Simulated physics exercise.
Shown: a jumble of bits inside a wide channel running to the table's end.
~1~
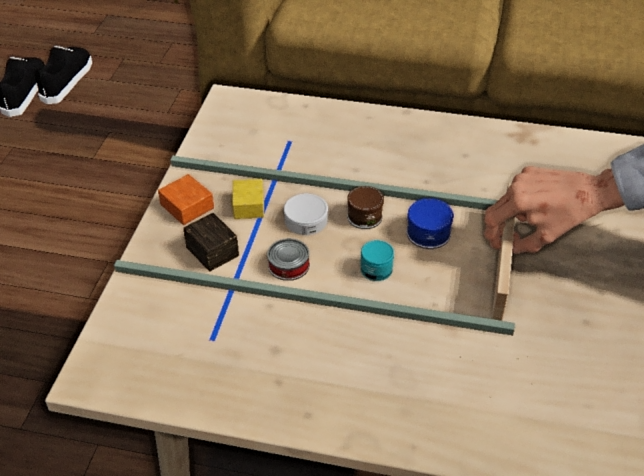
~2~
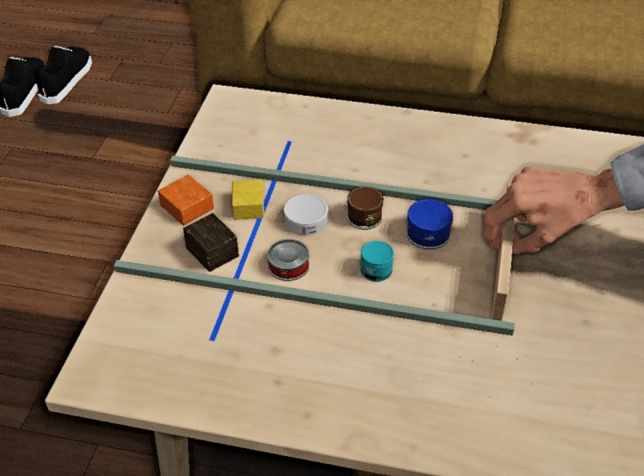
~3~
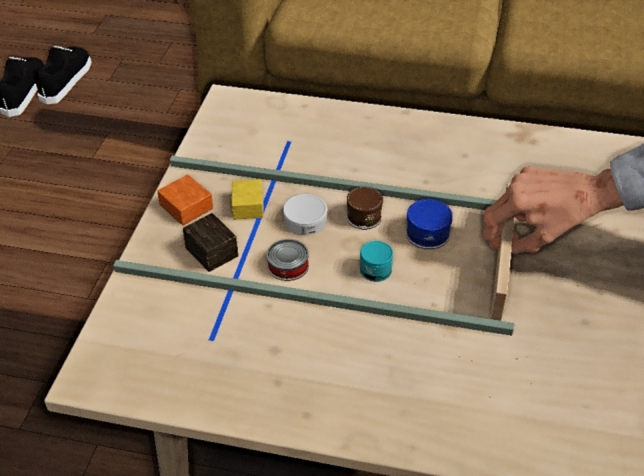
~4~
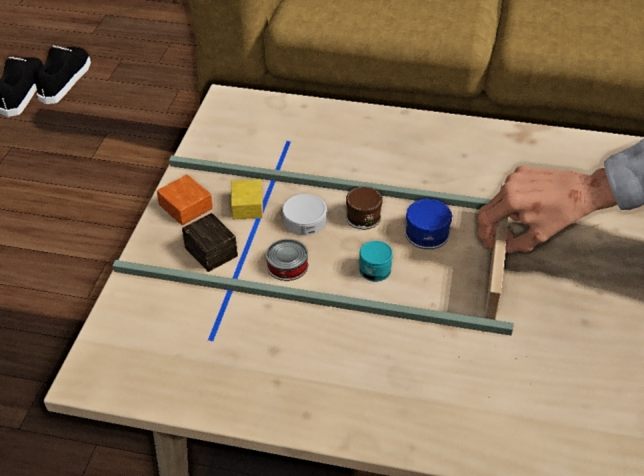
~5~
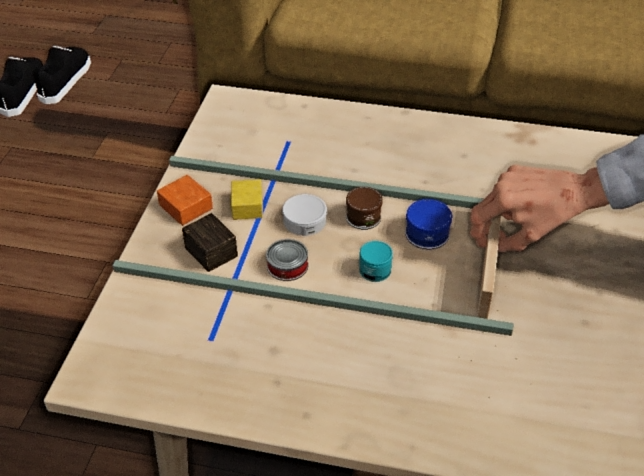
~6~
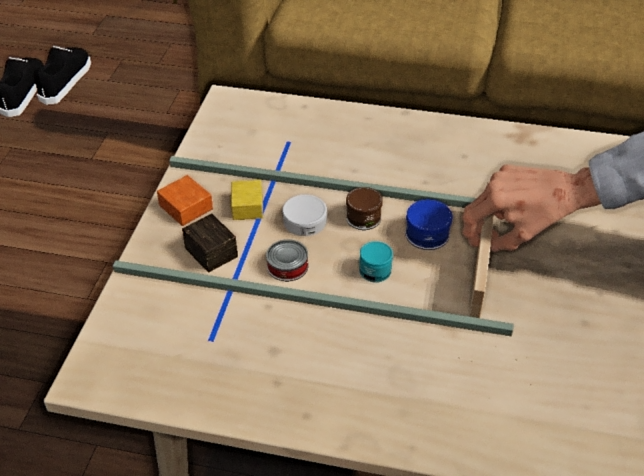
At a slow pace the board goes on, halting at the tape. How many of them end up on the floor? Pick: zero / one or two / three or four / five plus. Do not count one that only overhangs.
That comes to zero.
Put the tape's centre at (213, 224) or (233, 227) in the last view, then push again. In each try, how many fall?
1, then 1.
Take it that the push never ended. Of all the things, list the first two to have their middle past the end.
Order: Orange block first, black block second.
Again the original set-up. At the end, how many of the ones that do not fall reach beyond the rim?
The total here is 1.
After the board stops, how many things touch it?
That number would be 2.
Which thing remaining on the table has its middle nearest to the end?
Result - foremost is the orange block.
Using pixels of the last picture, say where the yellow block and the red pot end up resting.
Roughly (204, 195) for the first and roughly (211, 260) for the second.
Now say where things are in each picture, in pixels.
In the first frame, orange block (186, 199); black block (211, 242); yellow block (248, 199); board (505, 250); tape (256, 229).
In the second frame, black block (211, 242); white tub (306, 215).
In the third frame, yellow block (248, 199); brown tin (365, 208).
In the fourth frame, orange block (185, 200); turquoise tub (376, 261).
In the fifth frame, black block (210, 242); red pot (287, 260).
In the sixth frame, orange block (185, 200); black block (210, 243); yellow block (247, 200); board (484, 248); tape (254, 230).
Soon after, none off yet; orange block at rest near (185, 200); black block at rest near (210, 243); yellow block at rest near (247, 200).
After that, none off yet; orange block at rest near (178, 198); black block displaced a little near (199, 241); yellow block displaced a little near (226, 199).
In the end, the number that fall off is zero.
